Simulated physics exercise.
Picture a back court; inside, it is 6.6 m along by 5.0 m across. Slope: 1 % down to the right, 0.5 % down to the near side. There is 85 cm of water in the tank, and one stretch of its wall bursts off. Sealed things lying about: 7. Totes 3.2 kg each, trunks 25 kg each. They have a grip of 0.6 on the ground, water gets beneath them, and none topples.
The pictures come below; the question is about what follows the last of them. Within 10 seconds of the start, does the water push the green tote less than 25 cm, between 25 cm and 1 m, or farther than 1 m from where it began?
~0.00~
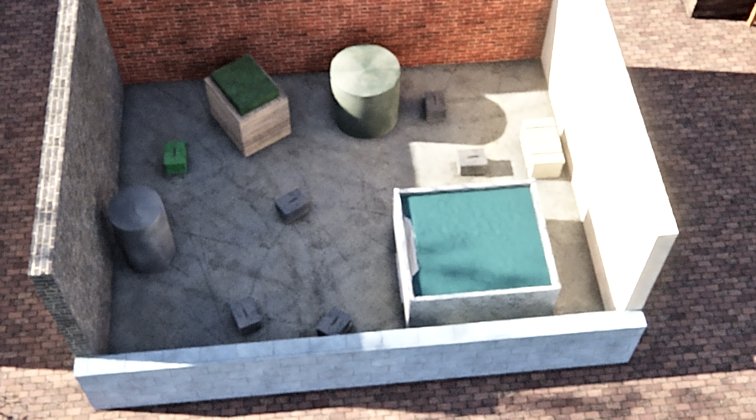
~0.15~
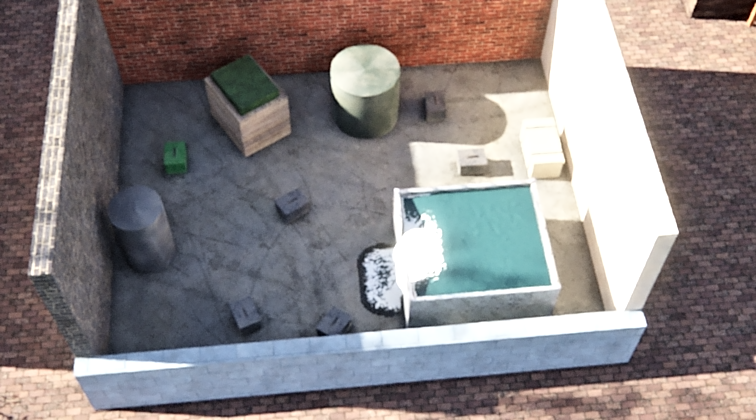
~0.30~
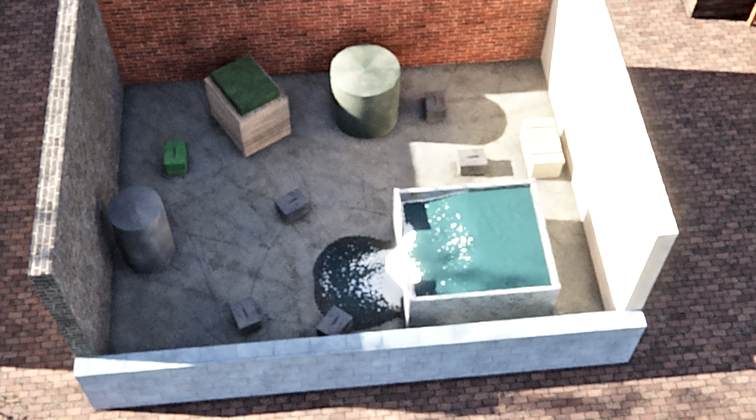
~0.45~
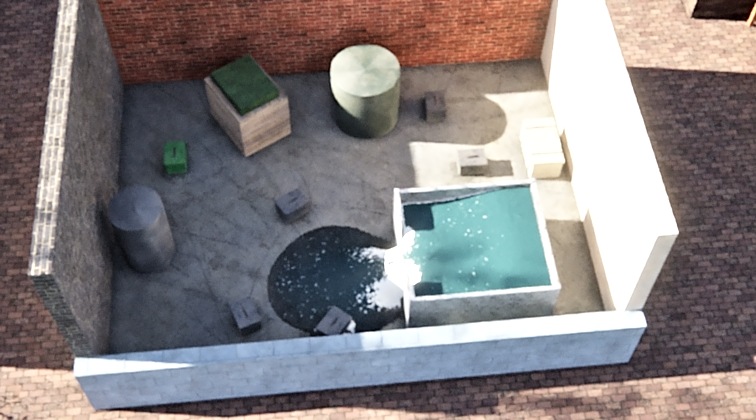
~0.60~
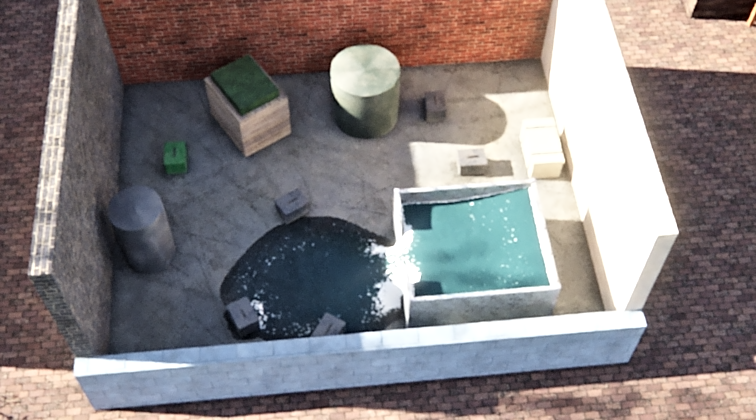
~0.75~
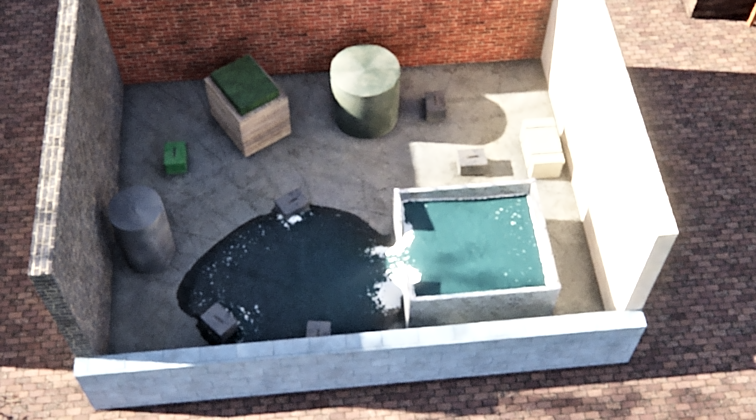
Expect it to be swept a long way.
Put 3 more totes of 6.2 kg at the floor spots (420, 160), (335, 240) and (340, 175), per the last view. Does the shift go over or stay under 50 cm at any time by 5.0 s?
Answers, first to last: Not exceeding, exceeding, not exceeding.
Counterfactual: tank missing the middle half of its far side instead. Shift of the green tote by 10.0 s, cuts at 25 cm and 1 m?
What happens next is that the green tote drifts partway.
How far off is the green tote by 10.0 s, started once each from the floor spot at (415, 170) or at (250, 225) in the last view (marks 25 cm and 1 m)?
Outcomes in order: It is taken a long way; it is taken a long way.
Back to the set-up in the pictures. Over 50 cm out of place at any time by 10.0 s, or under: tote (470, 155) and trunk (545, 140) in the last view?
Beyond the limit, then within the limit.
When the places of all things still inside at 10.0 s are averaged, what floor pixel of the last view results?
(465, 139).
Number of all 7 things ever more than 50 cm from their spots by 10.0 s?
6.
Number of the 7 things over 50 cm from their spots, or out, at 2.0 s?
It comes to 3.
After 2.0 s the green tote is near (149, 137), 0.5 m from its start, afloat; 4 afloat.
After 4.5 s the green tote is near (230, 73), 1.6 m from its start, afloat; 4 afloat.
After 7.0 s the green tote is near (361, 65), 3.2 m from its start, afloat; 4 afloat.
After 10.0 s the green tote is near (535, 93), 5.5 m from its start, afloat; 7 afloat.
